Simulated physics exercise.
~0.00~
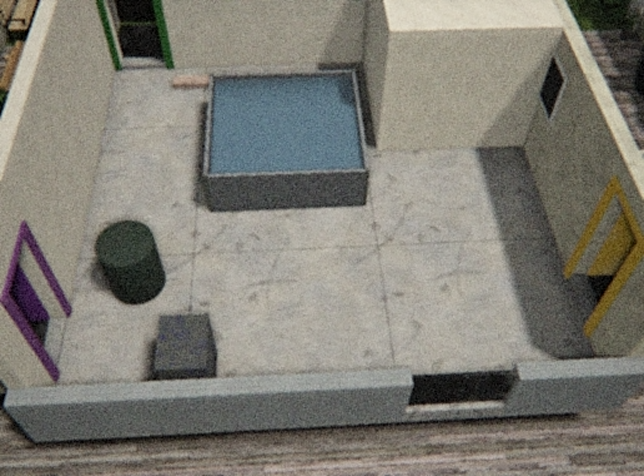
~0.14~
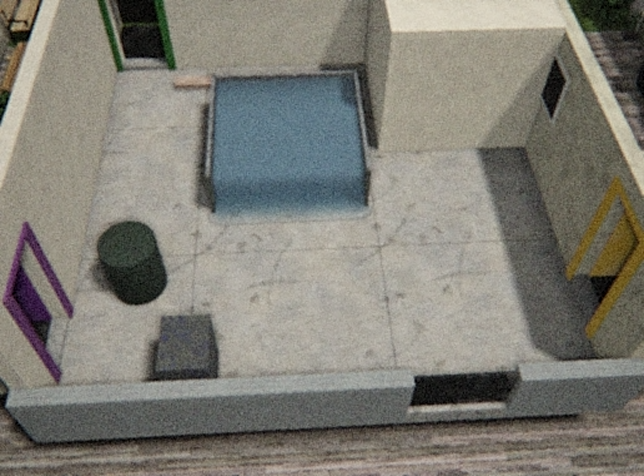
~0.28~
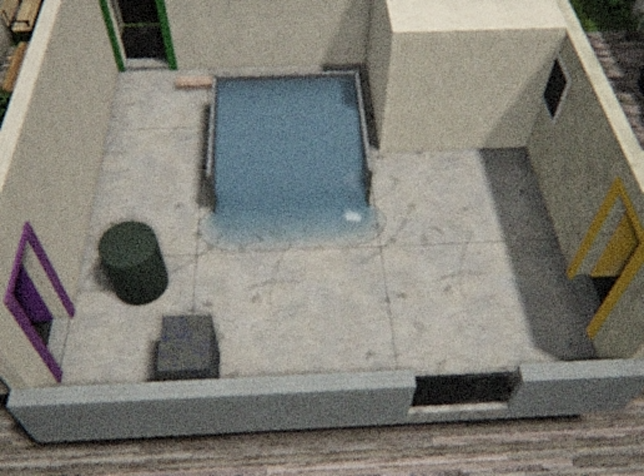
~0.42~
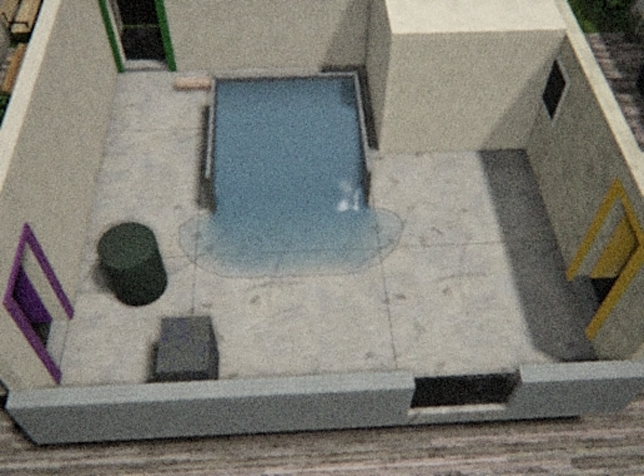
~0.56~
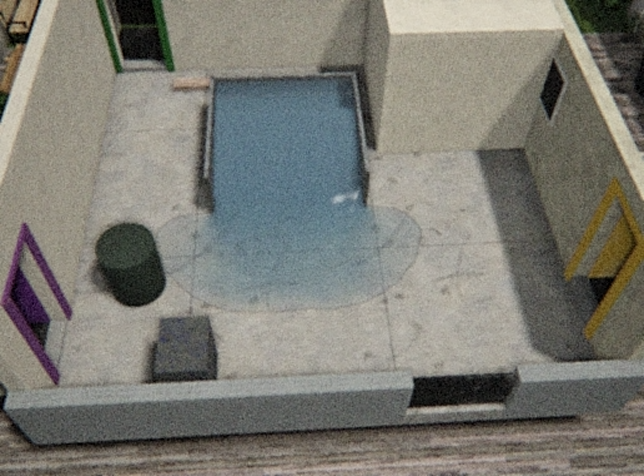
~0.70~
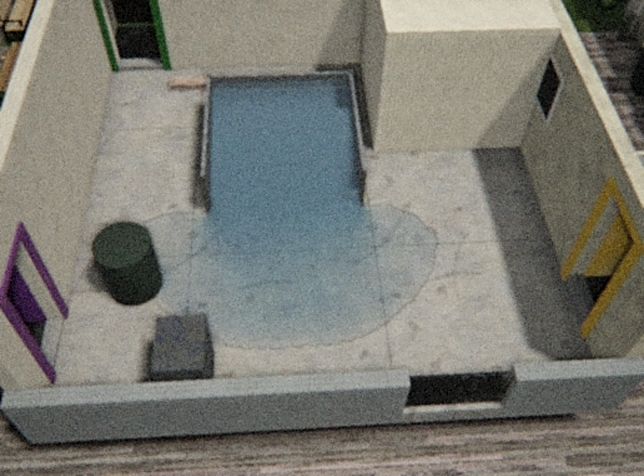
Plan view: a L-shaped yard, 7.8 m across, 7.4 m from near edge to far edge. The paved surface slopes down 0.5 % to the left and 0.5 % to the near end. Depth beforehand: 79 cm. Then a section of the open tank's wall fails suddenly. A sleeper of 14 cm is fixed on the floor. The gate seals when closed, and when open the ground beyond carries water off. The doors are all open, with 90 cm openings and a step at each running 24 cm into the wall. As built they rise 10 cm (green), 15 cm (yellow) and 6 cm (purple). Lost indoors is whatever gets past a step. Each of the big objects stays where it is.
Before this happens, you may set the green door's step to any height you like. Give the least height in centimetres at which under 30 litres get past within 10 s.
8 cm.
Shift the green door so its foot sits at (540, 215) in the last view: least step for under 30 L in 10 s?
Something near 10.0 cm.
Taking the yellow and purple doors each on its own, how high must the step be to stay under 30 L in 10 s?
Roughly 23 cm for the yellow door and roughly 23 cm for the purple door.
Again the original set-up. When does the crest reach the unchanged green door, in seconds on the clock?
Crest at t of about 7.5 s.
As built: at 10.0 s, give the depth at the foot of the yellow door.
About 12.5 centimetres deep.
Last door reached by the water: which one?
Answer: The green door.
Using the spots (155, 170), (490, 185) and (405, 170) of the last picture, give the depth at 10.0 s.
Depth: About 5, 12, 14 cm.
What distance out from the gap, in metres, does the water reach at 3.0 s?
Roughly 5.6 metres.
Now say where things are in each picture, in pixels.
The open tank at (285, 123) is whole and still, 79 cm deep; the green door at (135, 27) is dry, in the first frame.
Water pours out at (290, 197) and has run 0.3 m, to (222, 222); about 6 cm deep outside, 79 cm at the back, in the second frame.
The front is at (233, 247), 0.8 m from the gap at (291, 198); 2.0 m2 of floor is wet, 79 cm left at the back, in the third frame.
Water pours out at (290, 201) and has run 1.3 m, to (224, 273); about 12 cm deep outside, 79 cm at the back, in the fourth frame.
The gap is at (288, 201), the front 1.9 m out at (244, 307); the back of the open tank holds 75 cm, in the fifth frame.
The gap is at (285, 200), the front 2.6 m out at (249, 344); the back of the open tank holds 67 cm; the green door at (132, 28), 4.7 m from the gap, is still 4.1 m from the nearest water, in the sixth frame.
After 1.4 s water covers 40 % of the floor, deepest (48 cm) near (231, 406); it has not reached the green door.
After 3.0 s water covers 50 % of the floor, deepest (46 cm) near (587, 386); it has not reached the green door.
After 10.0 s water covers 100 % of the floor, deepest (20 cm) near (231, 406); 11 cm at the green door, 12 litres in over its 10 cm step.
At the green door as built, the water arrived by 6.8 s and peaked near 13 cm at 7.4 s.
With a step of 6.5 cm, 46 litres would have come in within the 10 s; with 9 cm, 20 litres. So under 30 litres takes about 8 cm.
